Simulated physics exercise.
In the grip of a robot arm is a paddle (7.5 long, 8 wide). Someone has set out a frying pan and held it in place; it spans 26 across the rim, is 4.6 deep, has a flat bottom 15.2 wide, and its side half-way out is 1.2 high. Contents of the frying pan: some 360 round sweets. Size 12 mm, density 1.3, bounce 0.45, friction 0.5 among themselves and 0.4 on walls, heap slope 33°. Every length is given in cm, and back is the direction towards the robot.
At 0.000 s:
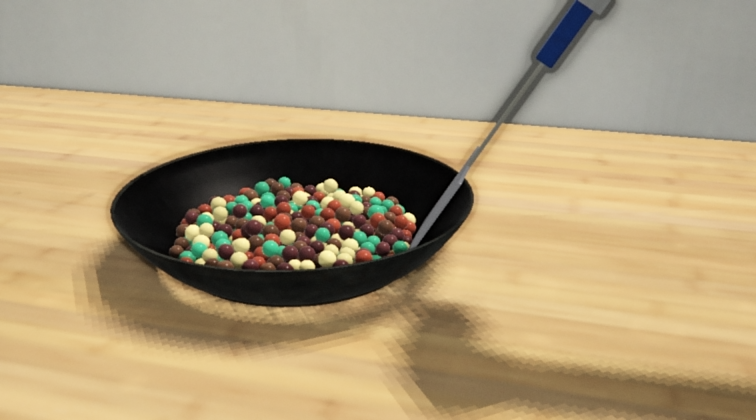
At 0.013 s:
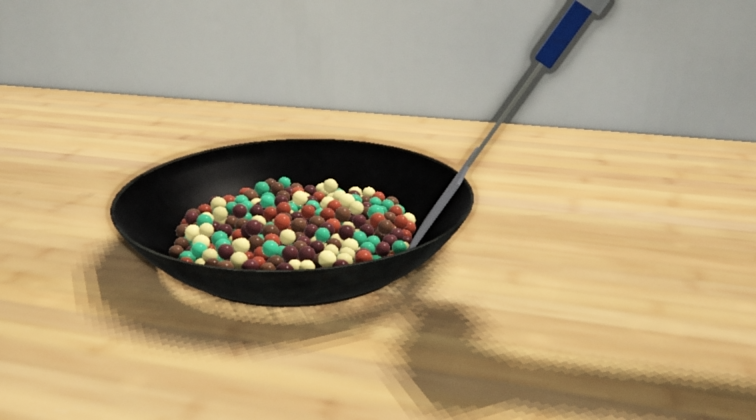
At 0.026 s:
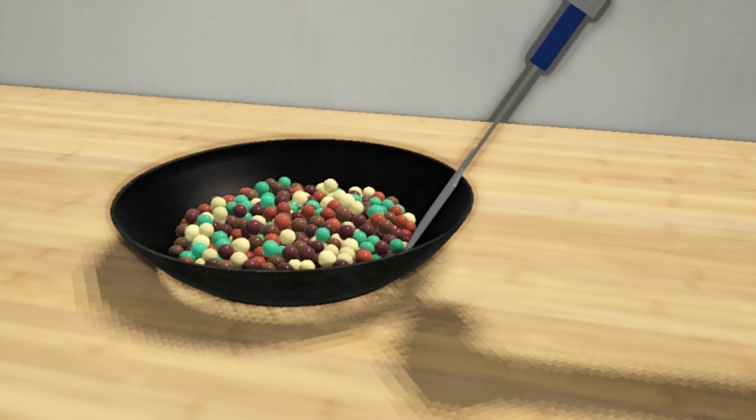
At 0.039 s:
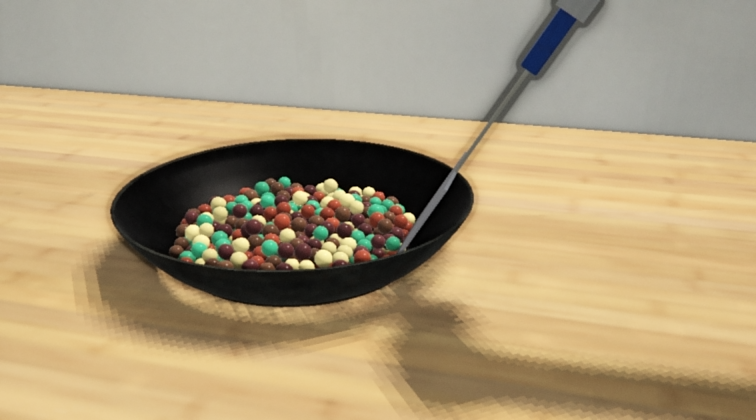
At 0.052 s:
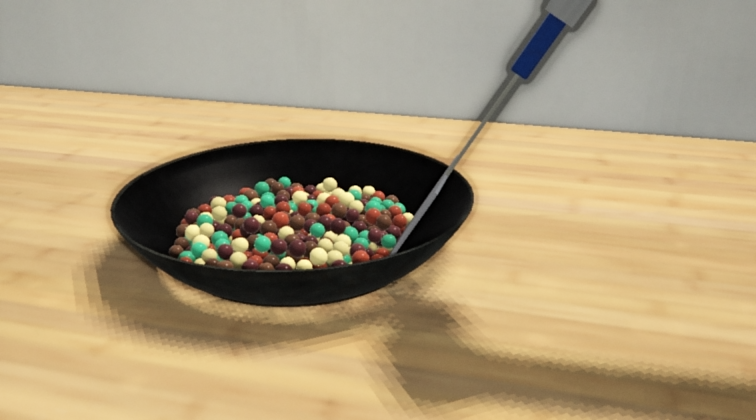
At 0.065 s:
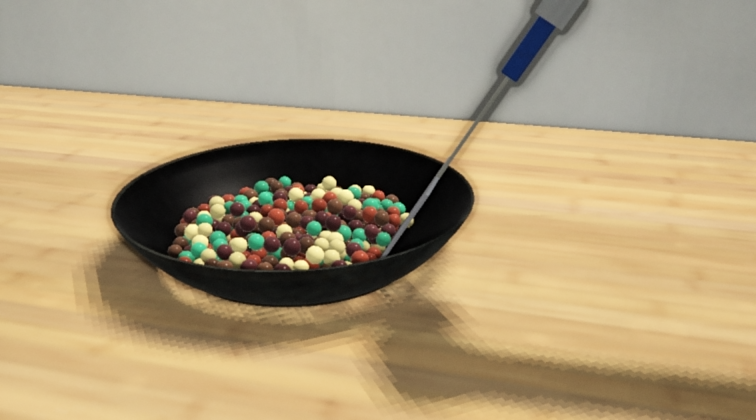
A thin grey paddle with a blue section on its handle leans into a black frying pan of small round sweets in cream, green, red and brown on a wooden surface. It slides slowly a short way left, and a few sweets beside its lower end shift slightly while the pan stays still.
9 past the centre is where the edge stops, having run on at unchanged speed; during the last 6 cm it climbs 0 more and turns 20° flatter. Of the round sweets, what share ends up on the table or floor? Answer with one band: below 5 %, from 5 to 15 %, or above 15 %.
From 5 to 15 %.
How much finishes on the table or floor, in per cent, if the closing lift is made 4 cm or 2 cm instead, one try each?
Try one gives about 10 in a hundred, try two about 5 in a hundred.
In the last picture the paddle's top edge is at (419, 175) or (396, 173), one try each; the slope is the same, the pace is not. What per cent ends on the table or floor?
About 15 and 25 per cent.
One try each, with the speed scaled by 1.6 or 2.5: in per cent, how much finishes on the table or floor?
15 and 25 %.
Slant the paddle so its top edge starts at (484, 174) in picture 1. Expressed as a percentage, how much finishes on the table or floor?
I'd estimate around 5 per cent.
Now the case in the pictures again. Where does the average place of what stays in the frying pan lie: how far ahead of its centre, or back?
The kept load is shifted forward by about 4.5 cm.
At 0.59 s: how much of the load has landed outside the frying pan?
My estimate is roughly 6 %.
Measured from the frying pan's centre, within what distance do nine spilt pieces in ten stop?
That distance is around 25 cm.
After 0.19 s, sloping 59°, highest piece 4 above the table; 356 in the frying pan.
After 0.32 s, sloping 52°, highest piece 6 above the table; 356 in the frying pan.
After 0.59 s, sloping 39°, highest piece 6 above the table; 331 in the frying pan, 23 on the table or floor, 2 on the blade or in flight.
After 1.64 s, sloping 39°, highest piece 6 above the table; 328 in the frying pan, 28 on the table or floor.
In the end, 328 in the frying pan, 28 on the table or floor. That is 8 % on the table or floor.
